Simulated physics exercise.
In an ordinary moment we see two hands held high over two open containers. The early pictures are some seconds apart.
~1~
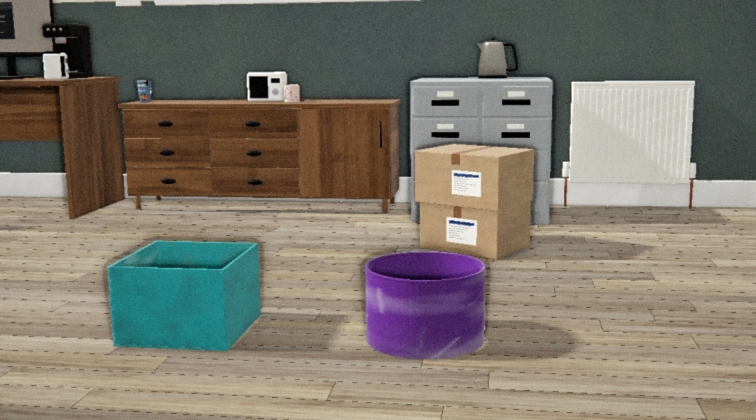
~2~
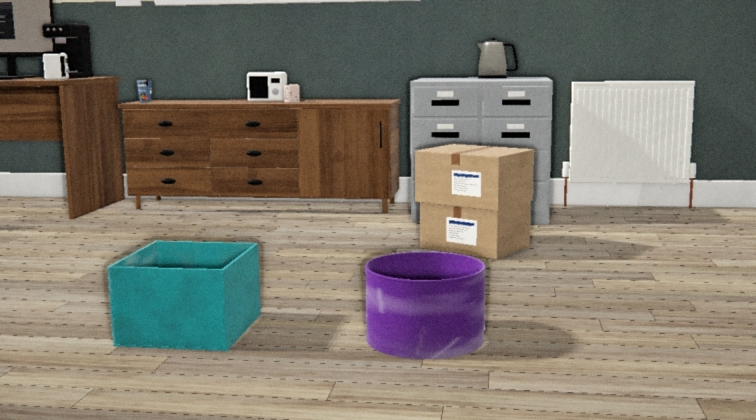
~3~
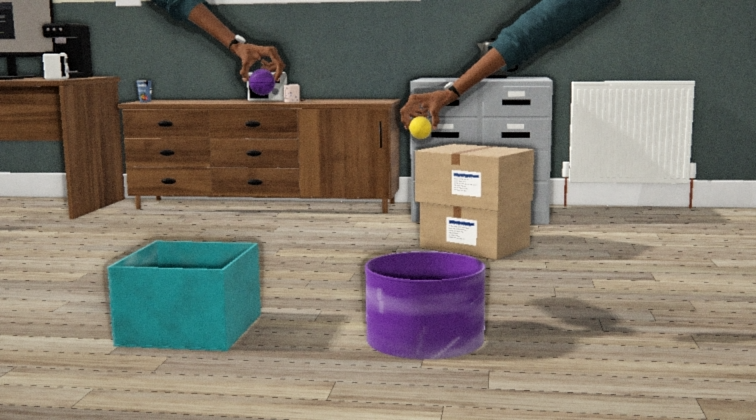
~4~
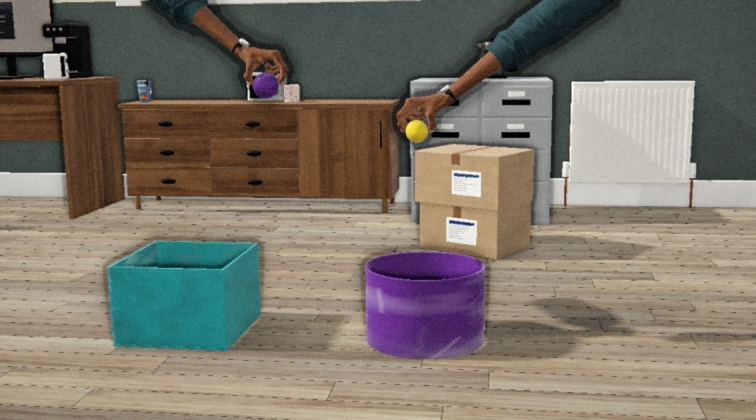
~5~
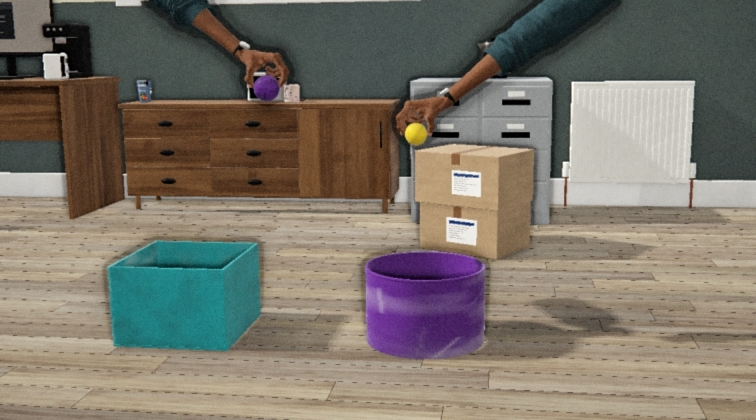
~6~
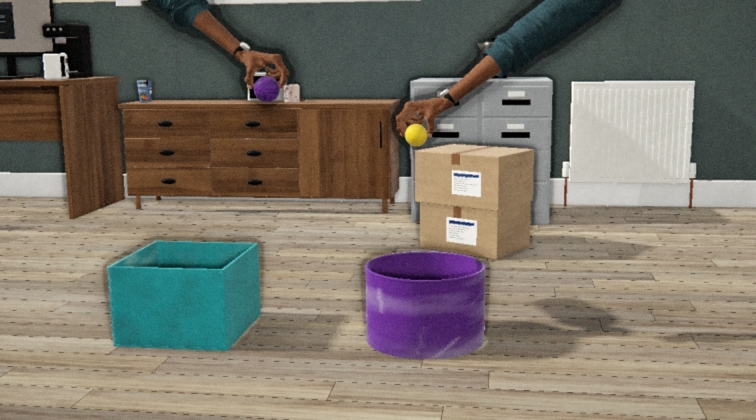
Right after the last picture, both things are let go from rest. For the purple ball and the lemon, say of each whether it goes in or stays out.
Purple ball: Out; lemon: In.
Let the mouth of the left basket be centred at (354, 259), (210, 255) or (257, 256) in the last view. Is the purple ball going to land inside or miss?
For the three tries, it finishes off target, it finishes off target and it finishes in the opening.
Then, 0.24 s past the last view, purple ball in the air near (269, 155); lemon in the air near (416, 201).
Finally, the purple ball misses, near (275, 321); the lemon lands inside, near (417, 326).
